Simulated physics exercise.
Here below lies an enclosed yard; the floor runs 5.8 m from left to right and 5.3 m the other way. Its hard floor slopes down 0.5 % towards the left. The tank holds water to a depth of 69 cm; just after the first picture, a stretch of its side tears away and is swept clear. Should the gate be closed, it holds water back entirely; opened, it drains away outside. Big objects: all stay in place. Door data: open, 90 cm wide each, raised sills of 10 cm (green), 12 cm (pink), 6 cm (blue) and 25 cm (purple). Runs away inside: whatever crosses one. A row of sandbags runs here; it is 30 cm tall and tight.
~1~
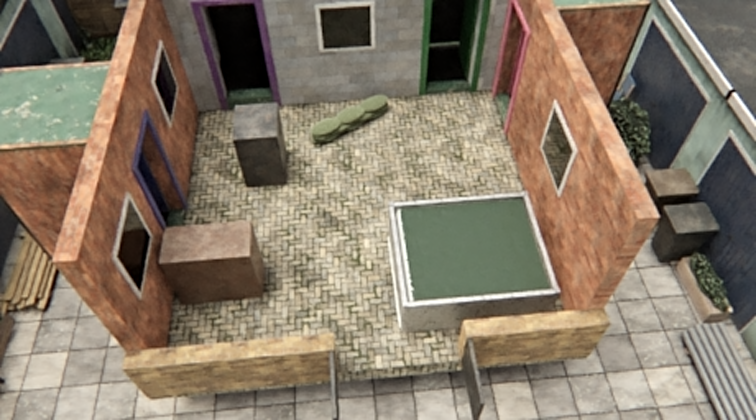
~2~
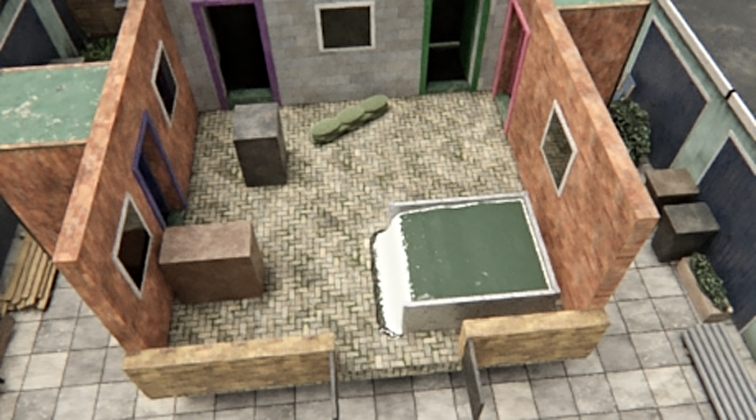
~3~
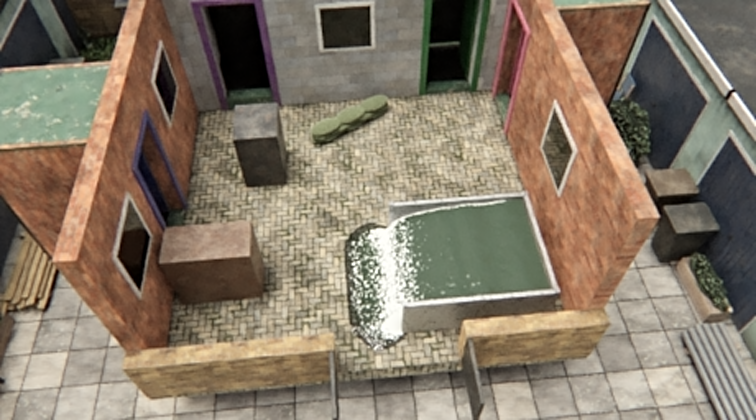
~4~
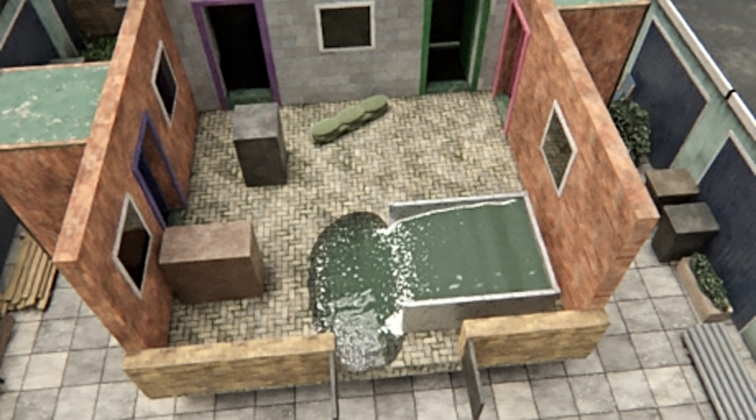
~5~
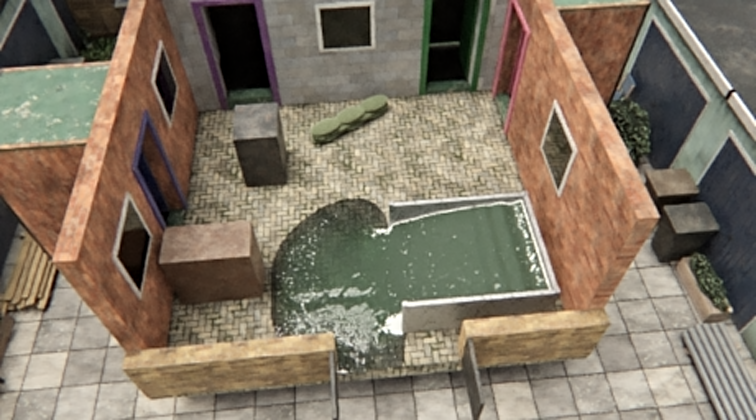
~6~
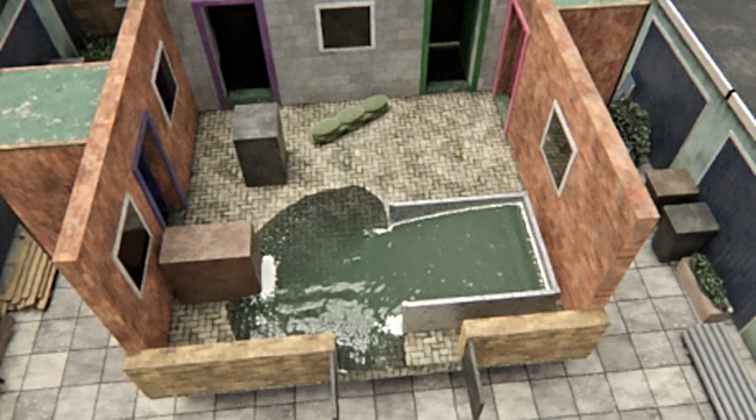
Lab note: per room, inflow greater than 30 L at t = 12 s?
Green door no; pink door no; blue door yes; purple door no.
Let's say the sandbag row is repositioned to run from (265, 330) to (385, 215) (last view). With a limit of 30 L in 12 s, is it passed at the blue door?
Checked against the limit, blue is fine.
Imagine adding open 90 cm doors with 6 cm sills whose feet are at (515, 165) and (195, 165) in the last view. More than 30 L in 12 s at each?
In that order: Below, over.
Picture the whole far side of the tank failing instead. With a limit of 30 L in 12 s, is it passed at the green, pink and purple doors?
Green beyond, pink beyond, purple short.
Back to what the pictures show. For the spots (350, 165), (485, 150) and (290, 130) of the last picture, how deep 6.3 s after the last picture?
Close to 8, 3 and 14 centimetres.
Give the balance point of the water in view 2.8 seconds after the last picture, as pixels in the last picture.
Centre: Approx. (287, 251) px.
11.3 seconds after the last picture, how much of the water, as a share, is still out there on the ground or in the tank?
76 %.
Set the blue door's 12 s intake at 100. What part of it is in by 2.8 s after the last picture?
Share: ~ 65 %.
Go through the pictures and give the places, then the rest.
Still water, 69 cm deep, in the tank at (469, 248), in the first picture.
The front is at (387, 232), 0.9 m from the gap at (399, 272); 0.4 m2 of floor is under water; 69 cm left at the back of the tank, in the second picture.
The front is at (368, 228), 1.1 m from the gap at (399, 273); 1.3 m2 of floor is under water; 69 cm left at the back of the tank, in the third picture.
The front is at (324, 238), 1.4 m from the gap at (399, 274); 2.7 m2 of floor is under water; 67 cm left at the back of the tank, in the fourth picture.
The front is at (279, 263), 1.9 m from the gap at (399, 274); 4.4 m2 of floor is under water; 60 cm left at the back of the tank, in the fifth picture.
Water pours out at (399, 274) and has run 2.5 m, to (234, 308); typically 7 cm deep outside, 58 cm at the tank's back, in the sixth picture.
Then, 0.7 s after the last picture water covers 40 % of the floor and is deepest (51 cm) near (164, 372); green door not reached, pink door not reached, blue door 9 cm at the sill, 7 L in, purple door not reached.
Then, 1.5 s after the last picture water covers 45 % of the floor and is deepest (50 cm) near (177, 371); green door not reached, pink door not reached, blue door 16 cm at the sill, 52 L in, purple door not reached.
Then, 2.8 s after the last picture water covers 50 % of the floor and is deepest (32 cm) near (184, 313); green door not reached, pink door not reached, blue door 9 cm at the sill, 96 L in, purple door 19 cm at the sill, 0 L in.
Then, 6.3 s after the last picture water covers 85 % of the floor and is deepest (16 cm) near (322, 124); green door 6 cm at the sill, 0 L in, pink door 12 cm at the sill, 0 L in, blue door 8 cm at the sill, 134 L in, purple door 8 cm at the sill, 1 L in.
Then, 11.3 s after the last picture water covers 95 % of the floor and is deepest (12 cm) near (561, 334); green door 6 cm at the sill, 2 L in, pink door 6 cm at the sill, 1 L in, blue door 8 cm at the sill, 149 L in, purple door 7 cm at the sill, 1 L in.
